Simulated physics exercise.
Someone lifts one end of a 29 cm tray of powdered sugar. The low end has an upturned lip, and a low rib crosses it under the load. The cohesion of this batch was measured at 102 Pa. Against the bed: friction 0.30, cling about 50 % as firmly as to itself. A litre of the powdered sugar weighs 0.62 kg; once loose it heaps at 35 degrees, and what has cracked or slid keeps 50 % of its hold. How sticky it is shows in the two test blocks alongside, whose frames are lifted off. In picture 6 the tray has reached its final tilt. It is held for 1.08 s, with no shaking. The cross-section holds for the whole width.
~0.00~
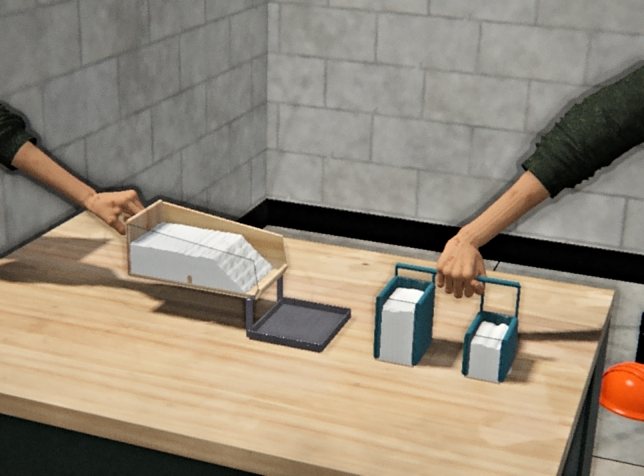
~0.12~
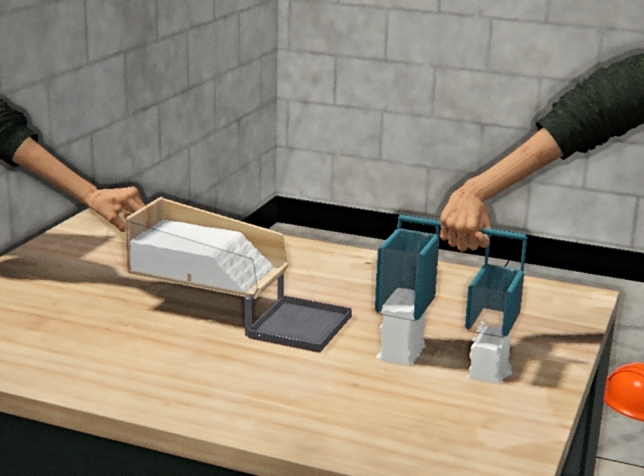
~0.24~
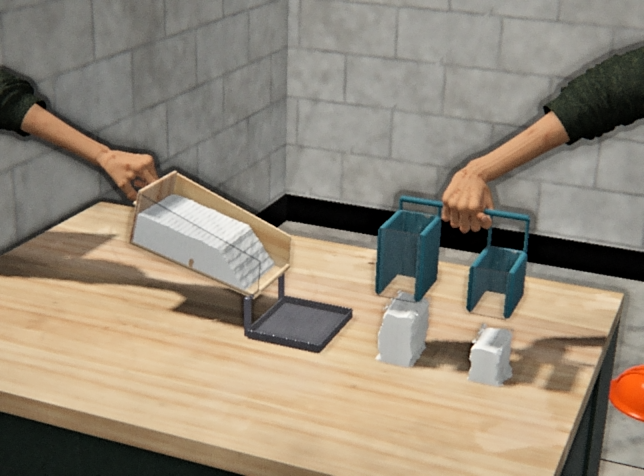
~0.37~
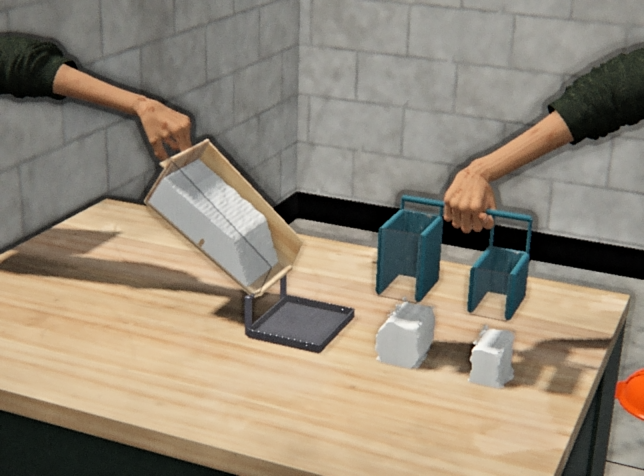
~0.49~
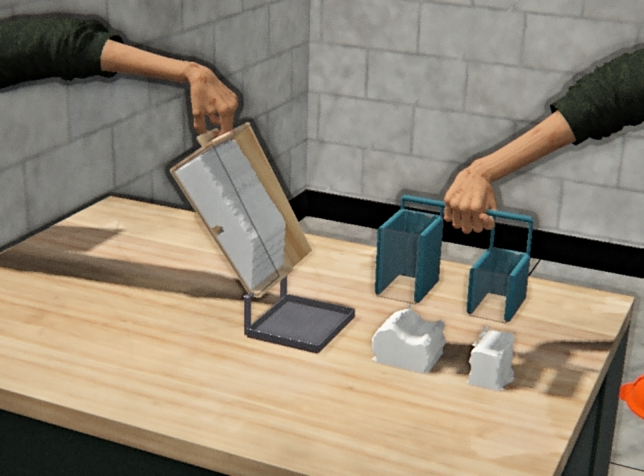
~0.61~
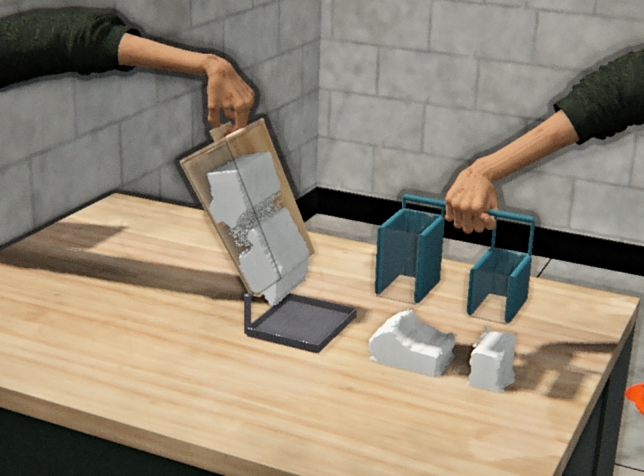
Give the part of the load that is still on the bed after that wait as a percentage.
Close to 13 per cent.
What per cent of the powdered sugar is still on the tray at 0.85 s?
Some 20 per cent.
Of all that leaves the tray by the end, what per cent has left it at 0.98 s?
Some 100 per cent.
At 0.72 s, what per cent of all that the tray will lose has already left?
About 40 %.
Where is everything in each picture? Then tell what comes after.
The first frame shows top of the high end at (130, 223), tilt 0 degrees; foremost bit of the powdered sugar at (244, 291); block heights 12 cm, 7.7 cm (left to right).
The second frame shows top of the high end at (129, 220), tilt 0 degrees; foremost bit of the powdered sugar at (243, 290); block heights 12 cm, 7.7 cm (left to right).
The third frame shows top of the high end at (142, 194), tilt 13 degrees; foremost bit of the powdered sugar at (243, 287); block heights 11 cm, 7.7 cm (left to right).
The fourth frame shows top of the high end at (174, 162), tilt 33 degrees; foremost bit of the powdered sugar at (246, 286); block heights 9.7 cm, 7.7 cm (left to right).
The fifth frame shows top of the high end at (214, 145), tilt 52 degrees; foremost bit of the powdered sugar at (253, 247); block heights 8.4 cm, 7.7 cm (left to right).
The sixth frame shows top of the high end at (227, 142), tilt 58 degrees; foremost bit of the powdered sugar at (277, 282); block heights 7.6 cm, 7.7 cm (left to right).
After 0.72 s, the tilt is 58 degrees and 64 % is on the bed.
After 0.85 s, the tilt is 58 degrees and 21 % is on the bed.
After 0.98 s, the tilt is 58 degrees and 14 % is on the bed.
After 1.11 s, the tilt is 58 degrees and 13 % is on the bed.
After 1.65 s, the tilt is 58 degrees and 13 % is on the bed.
